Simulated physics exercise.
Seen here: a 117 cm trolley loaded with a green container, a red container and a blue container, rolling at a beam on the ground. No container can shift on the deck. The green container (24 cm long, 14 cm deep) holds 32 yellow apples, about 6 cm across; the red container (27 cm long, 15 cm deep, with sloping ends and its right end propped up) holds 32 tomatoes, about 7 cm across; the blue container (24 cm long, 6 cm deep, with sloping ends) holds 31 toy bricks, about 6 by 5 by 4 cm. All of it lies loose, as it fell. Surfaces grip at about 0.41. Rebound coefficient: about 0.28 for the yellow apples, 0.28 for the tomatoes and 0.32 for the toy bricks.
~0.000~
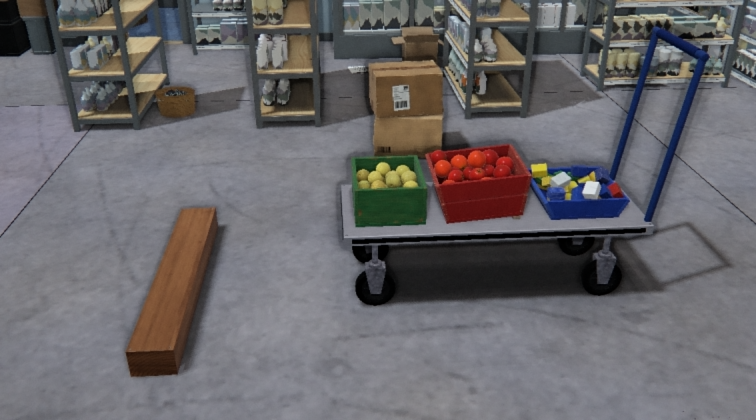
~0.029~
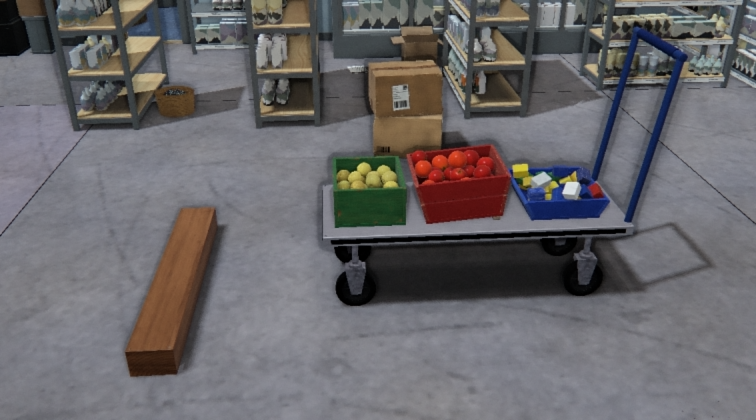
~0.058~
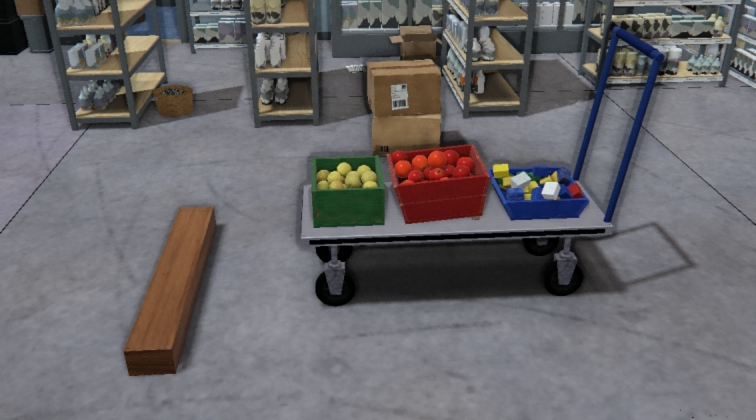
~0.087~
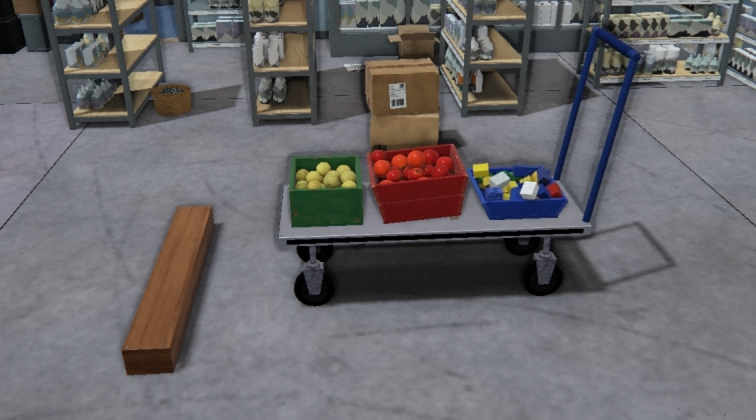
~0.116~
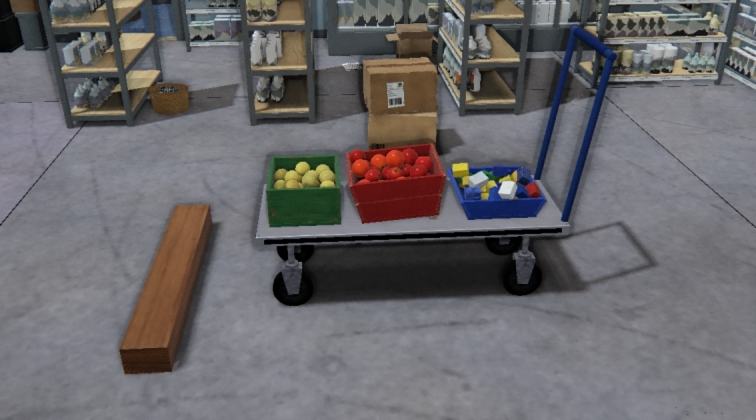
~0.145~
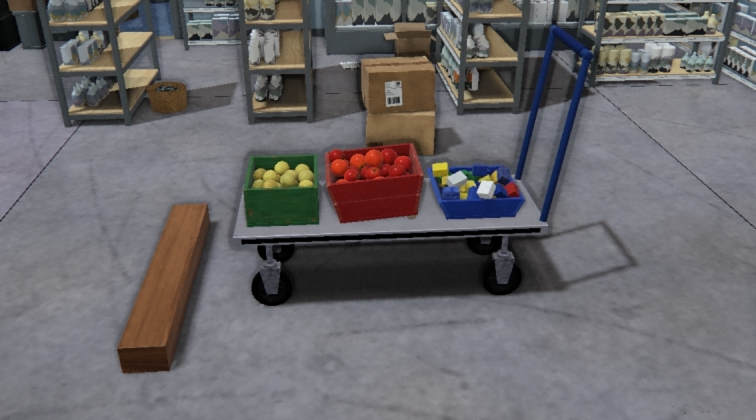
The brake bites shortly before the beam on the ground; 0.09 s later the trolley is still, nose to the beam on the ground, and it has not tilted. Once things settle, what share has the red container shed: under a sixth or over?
The red container loses less than a sixth of its tomatoes.
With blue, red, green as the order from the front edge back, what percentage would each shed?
In that case green container 0, red container 10, blue container 20 per cent.
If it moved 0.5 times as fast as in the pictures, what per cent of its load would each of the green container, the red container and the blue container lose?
In that case green container 0, red container 0, blue container 10 per cent.
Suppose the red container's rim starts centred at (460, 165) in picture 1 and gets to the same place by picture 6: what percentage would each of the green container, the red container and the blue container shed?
In that case green container 0, red container 0, blue container 20 per cent.
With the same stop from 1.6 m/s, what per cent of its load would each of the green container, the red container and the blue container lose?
In that case green container 0, red container 0, blue container 10 per cent.
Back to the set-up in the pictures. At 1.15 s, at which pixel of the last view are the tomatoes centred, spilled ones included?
Near (295, 184).
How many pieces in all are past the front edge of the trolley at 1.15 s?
Some 0 pieces.
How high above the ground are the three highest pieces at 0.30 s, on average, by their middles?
About 54 cm.
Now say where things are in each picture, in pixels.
In the first frame (each is followed by its nearest rim corner in this view; the camera pans a little), red container, (439, 185); blue container, (548, 201); 63 cm short of the stop; none out.
In the second frame, red container, (419, 185); blue container, (527, 202); 56 cm short of the stop.
In the third frame, red container, (397, 185); blue container, (507, 202); 48 cm short of the stop.
In the fourth frame, red container, (375, 185); blue container, (485, 202); 41 cm short of the stop.
In the fifth frame, red container, (352, 185); blue container, (463, 201); 33 cm short of the stop.
In the sixth frame, red container, (330, 185); blue container, (442, 201); 26 cm short of the stop; none out.
After 0.20 s, the brake bites.
After 0.30 s, green container 32 in, 0 out, red container 32 in, 0 out and blue container 28 in, 3 out.
After 0.42 s, green container 32 in, 0 out, red container 31 in, 1 out and blue container 24 in, 7 out.
After 0.65 s, green container 32 in, 0 out, red container 31 in, 1 out and blue container 23 in, 8 out.
Final count (at 1.15 s), green container 32 in, 0 out, red container 31 in, 1 out and blue container 23 in, 8 out. Asked share, 1 of 32, 3 per cent.
